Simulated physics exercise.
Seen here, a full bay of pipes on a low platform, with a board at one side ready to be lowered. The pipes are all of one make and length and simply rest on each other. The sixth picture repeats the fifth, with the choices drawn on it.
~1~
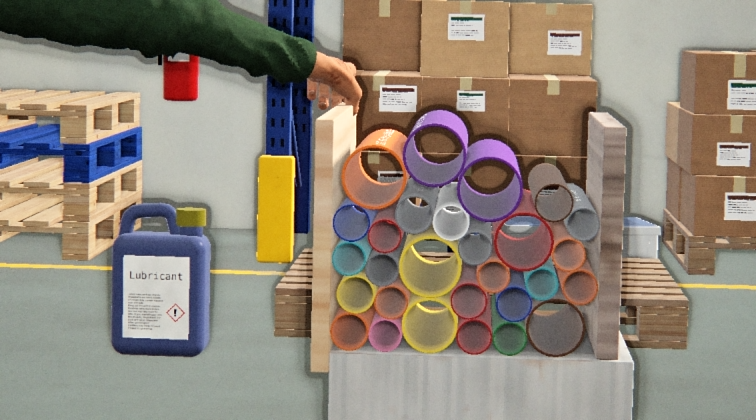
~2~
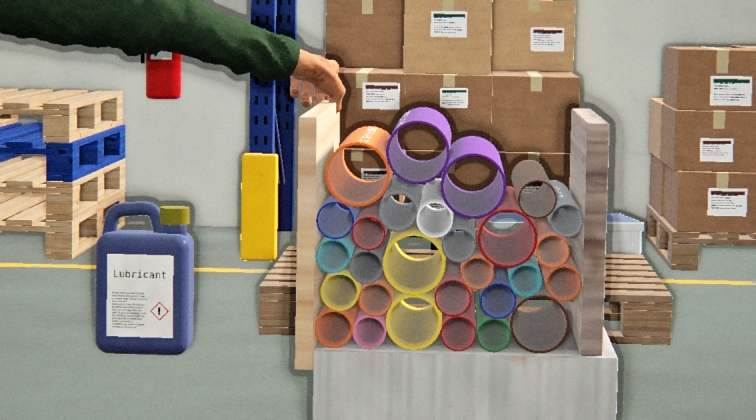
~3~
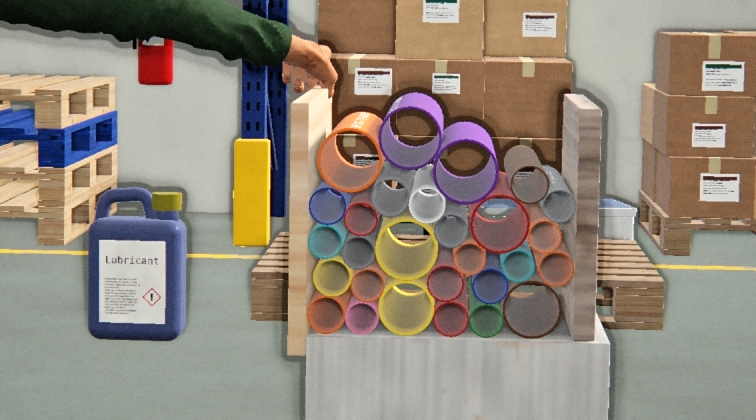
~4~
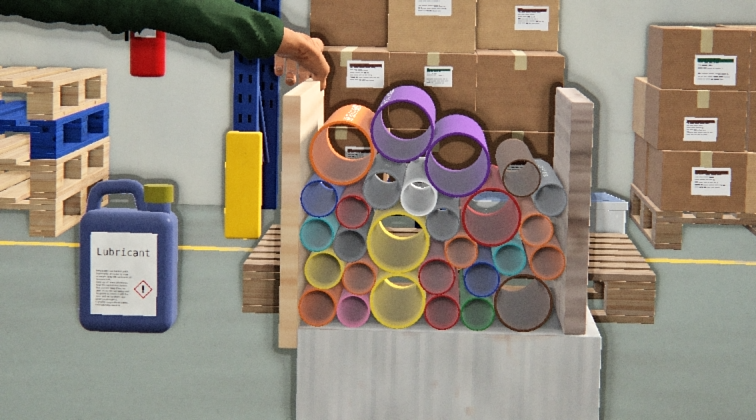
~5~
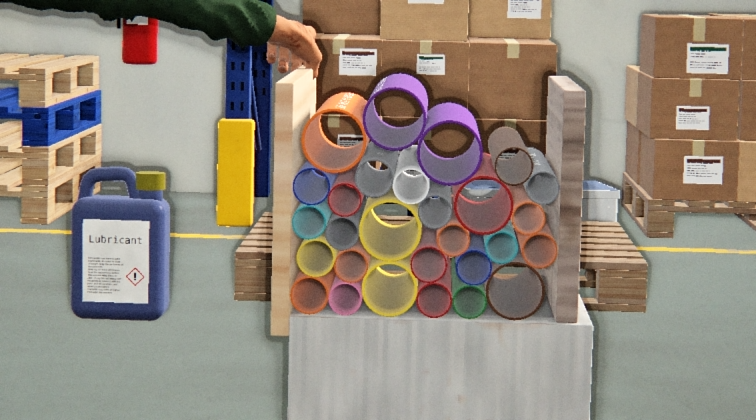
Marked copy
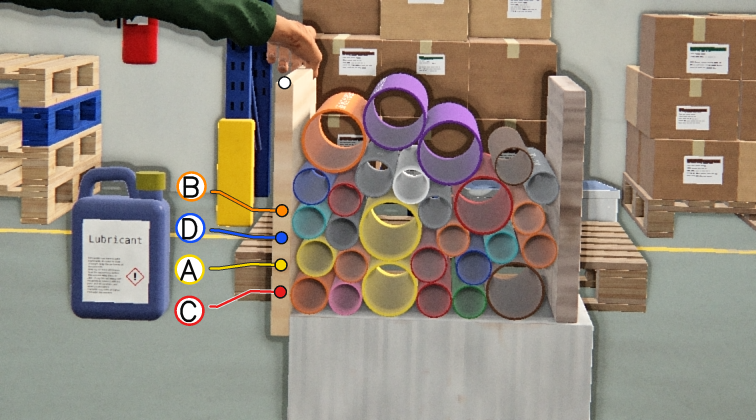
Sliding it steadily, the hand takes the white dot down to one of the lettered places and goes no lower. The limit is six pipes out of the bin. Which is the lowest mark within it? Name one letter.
No lower than A.
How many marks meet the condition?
The number is three.
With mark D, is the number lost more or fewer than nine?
Fewer than nine.
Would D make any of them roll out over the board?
Yes.
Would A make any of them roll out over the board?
At A: Yes.
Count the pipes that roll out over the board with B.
With B, two.
On the marked copy, A at (281, 265); B at (282, 211); C at (281, 292); D at (282, 238); the white dot at (285, 83).
Following A. Soon after the start, top of the board (293, 160).
Later, top of the board (291, 247).
In the end, top of the board (291, 264), six out over the board.
As for the rest, B two out over the board; C more than six out over the board; D six out over the board.
